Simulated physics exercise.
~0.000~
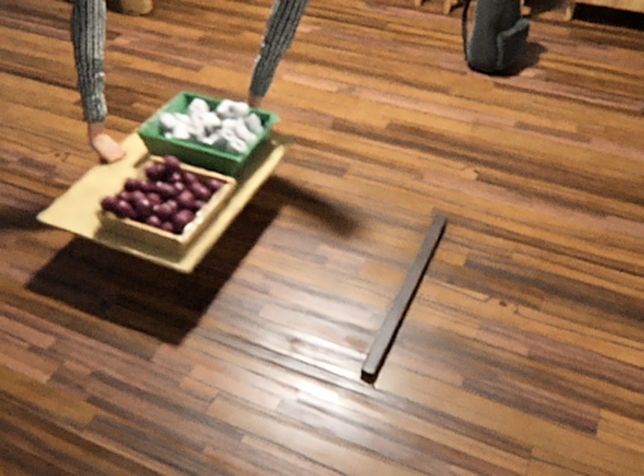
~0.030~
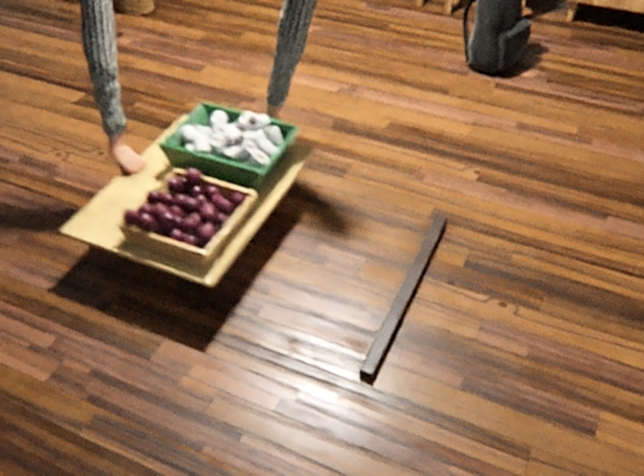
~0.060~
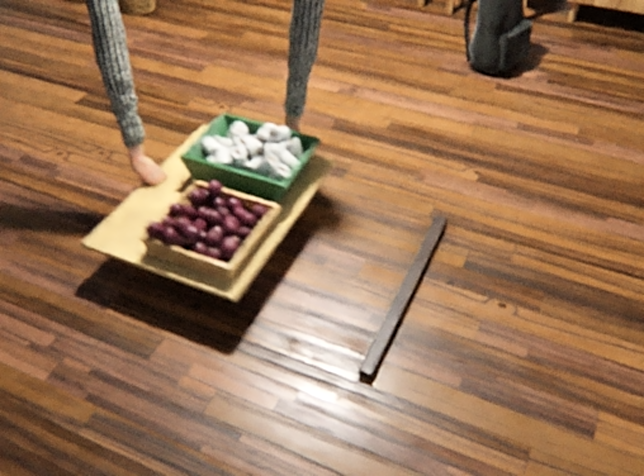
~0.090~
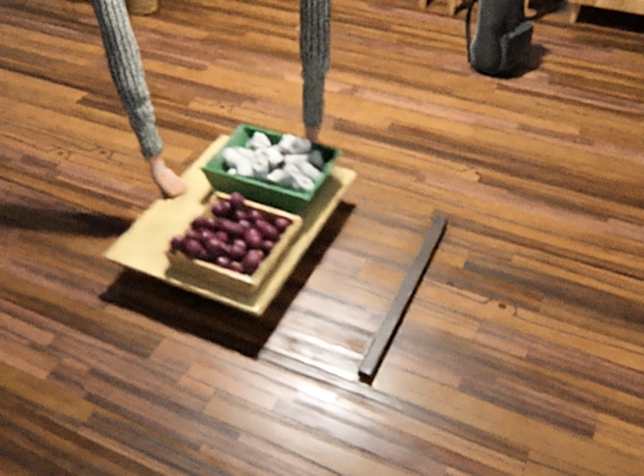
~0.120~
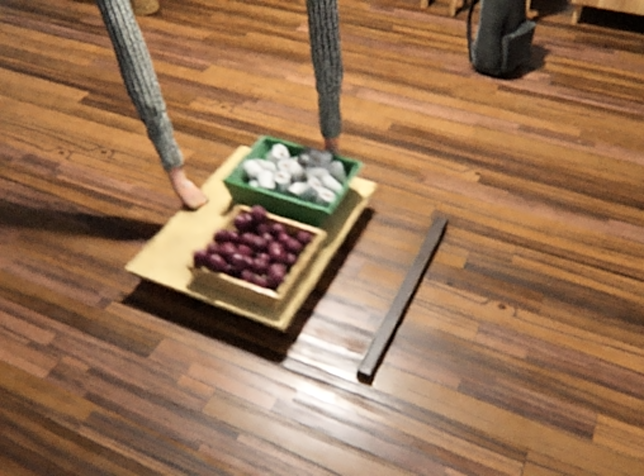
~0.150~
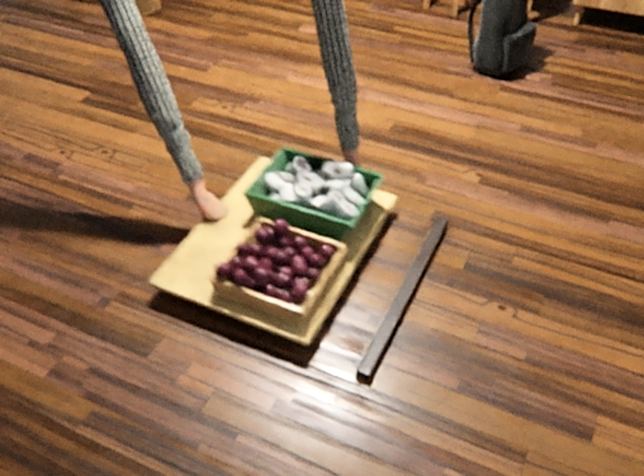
The clip opens with two hands in grey knitted sleeves holding a board above a wooden floor, carrying a green tub of white rolls and a wooden tub of dark red onions. The hands lower the board quickly down and to the right, nearing a dark bar on the floor, while the goods stay inside their tubs.
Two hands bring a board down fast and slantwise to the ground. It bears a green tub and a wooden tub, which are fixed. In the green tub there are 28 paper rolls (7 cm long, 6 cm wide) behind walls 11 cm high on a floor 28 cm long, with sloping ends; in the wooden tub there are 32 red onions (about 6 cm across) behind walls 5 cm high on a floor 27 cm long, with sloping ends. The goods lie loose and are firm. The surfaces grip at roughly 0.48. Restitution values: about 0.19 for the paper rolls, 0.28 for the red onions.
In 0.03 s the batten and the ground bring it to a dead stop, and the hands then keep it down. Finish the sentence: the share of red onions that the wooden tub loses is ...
... above one in six.
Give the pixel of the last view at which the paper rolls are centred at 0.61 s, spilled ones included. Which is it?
I'd put it close to (363, 226).
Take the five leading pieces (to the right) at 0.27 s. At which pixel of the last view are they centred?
Close to (371, 280).
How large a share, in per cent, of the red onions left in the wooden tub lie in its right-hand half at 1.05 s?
It works out to around 50 in a hundred.
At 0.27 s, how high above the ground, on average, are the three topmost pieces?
I'd guess about 18 cm.
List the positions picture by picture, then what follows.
In the first frame (places track the rim corner closest to us here; the camera moves round a little), wooden tub (180, 238); green tub (237, 158); 60 cm to go; all still inside.
The second frame shows wooden tub (204, 252); green tub (259, 171); 51 cm to go.
The third frame shows wooden tub (228, 266); green tub (282, 184); 43 cm to go.
The fourth frame shows wooden tub (252, 281); green tub (304, 197); 34 cm to go.
The fifth frame shows wooden tub (276, 295); green tub (327, 210); 25 cm to go.
The sixth frame shows wooden tub (300, 310); green tub (349, 224); 17 cm to go; all still inside.
After 0.19 s, the board stops.
After 0.27 s, the green tub has all 28 and the wooden tub is down by 1 of 32.
After 0.39 s, the green tub is down by 1 of 28 and the wooden tub is down by 6 of 32.
After 0.61 s, the green tub is down by 1 of 28 and the wooden tub is down by 8 of 32.
When it is over (at 1.05 s), the green tub is down by 1 of 28 and the wooden tub is down by 8 of 32. Asked share, 8 of 32, 25 per cent.
